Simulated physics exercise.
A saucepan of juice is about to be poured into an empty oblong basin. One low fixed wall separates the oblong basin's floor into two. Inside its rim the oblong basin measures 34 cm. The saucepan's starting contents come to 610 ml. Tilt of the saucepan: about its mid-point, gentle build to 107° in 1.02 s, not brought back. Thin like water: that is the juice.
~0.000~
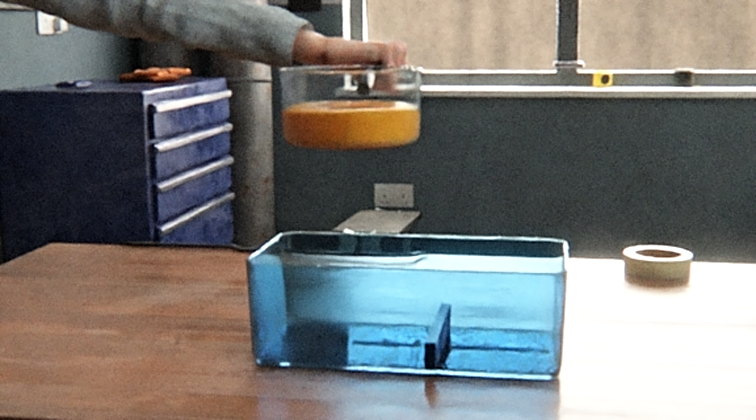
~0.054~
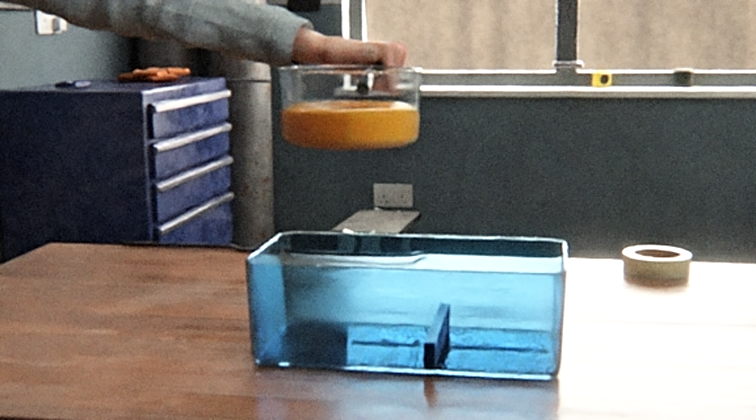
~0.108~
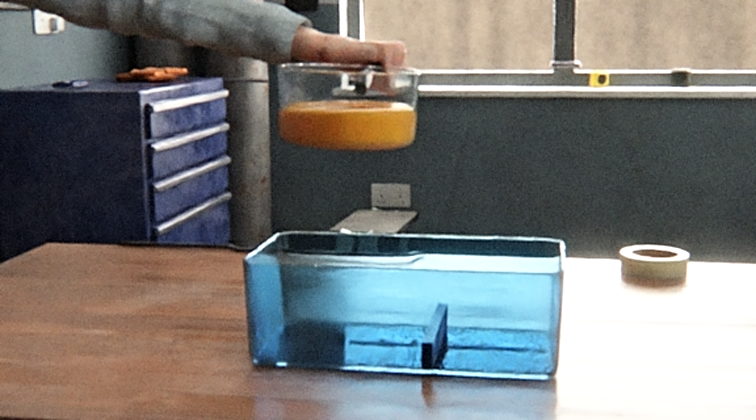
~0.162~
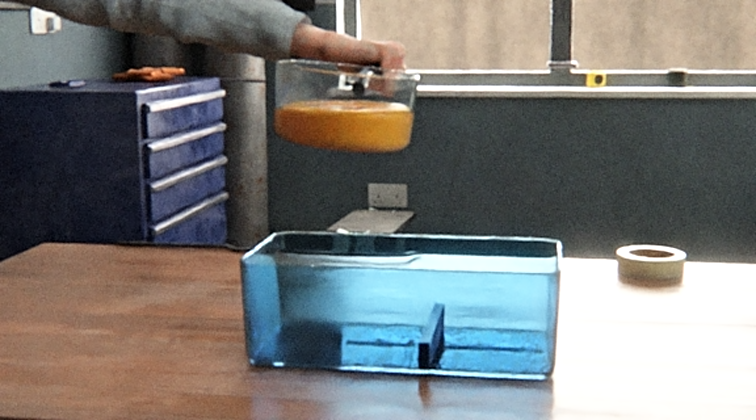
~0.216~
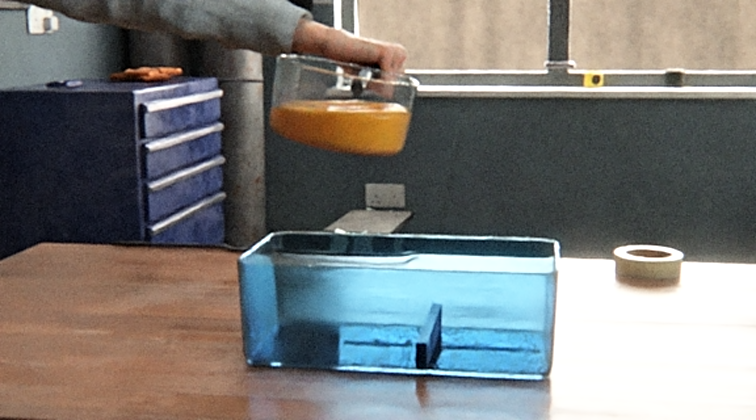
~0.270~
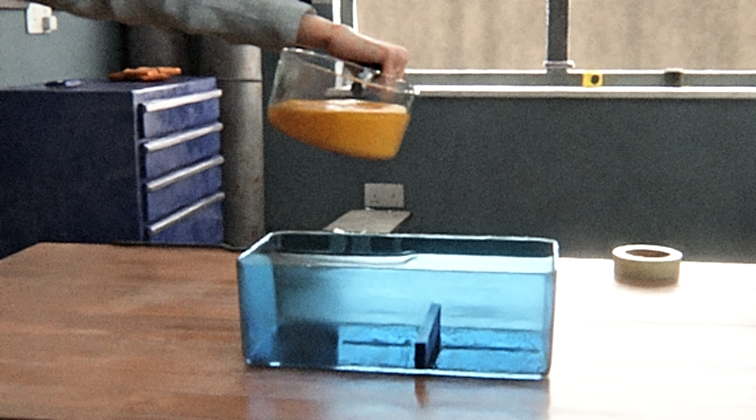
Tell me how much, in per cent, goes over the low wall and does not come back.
I would say about 71 per cent.
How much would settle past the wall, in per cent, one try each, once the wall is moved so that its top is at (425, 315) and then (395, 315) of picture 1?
First try about 90 %, second try about 90 %.
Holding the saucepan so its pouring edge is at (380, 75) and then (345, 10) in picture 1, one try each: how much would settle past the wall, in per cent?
30 then 10 %.
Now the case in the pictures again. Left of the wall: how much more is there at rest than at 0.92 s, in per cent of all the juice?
It comes to some 16 per cent.
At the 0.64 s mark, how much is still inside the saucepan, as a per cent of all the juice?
Around 60 percent.
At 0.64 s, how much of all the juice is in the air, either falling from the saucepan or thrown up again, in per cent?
Around 36 in a hundred.
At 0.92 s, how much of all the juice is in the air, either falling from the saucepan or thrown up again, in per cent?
Close to 16 per cent.
By 0.64 s the tilt is 75° and 59 per cent is still to pour, 0 is left of the wall and 5 right of it.
By 0.92 s the tilt is 104° and 13 per cent is still to pour, 12 is left of the wall and 60 right of it.
By 1.21 s the tilt is 107° and 0 per cent is still to pour, 26 is left of the wall and 71 right of it.
By 1.52 s the tilt is 107° and 0 per cent is still to pour, 28 is left of the wall and 71 right of it.
At rest 28 per cent lies left of the wall, 71 right of it and 1 outside.
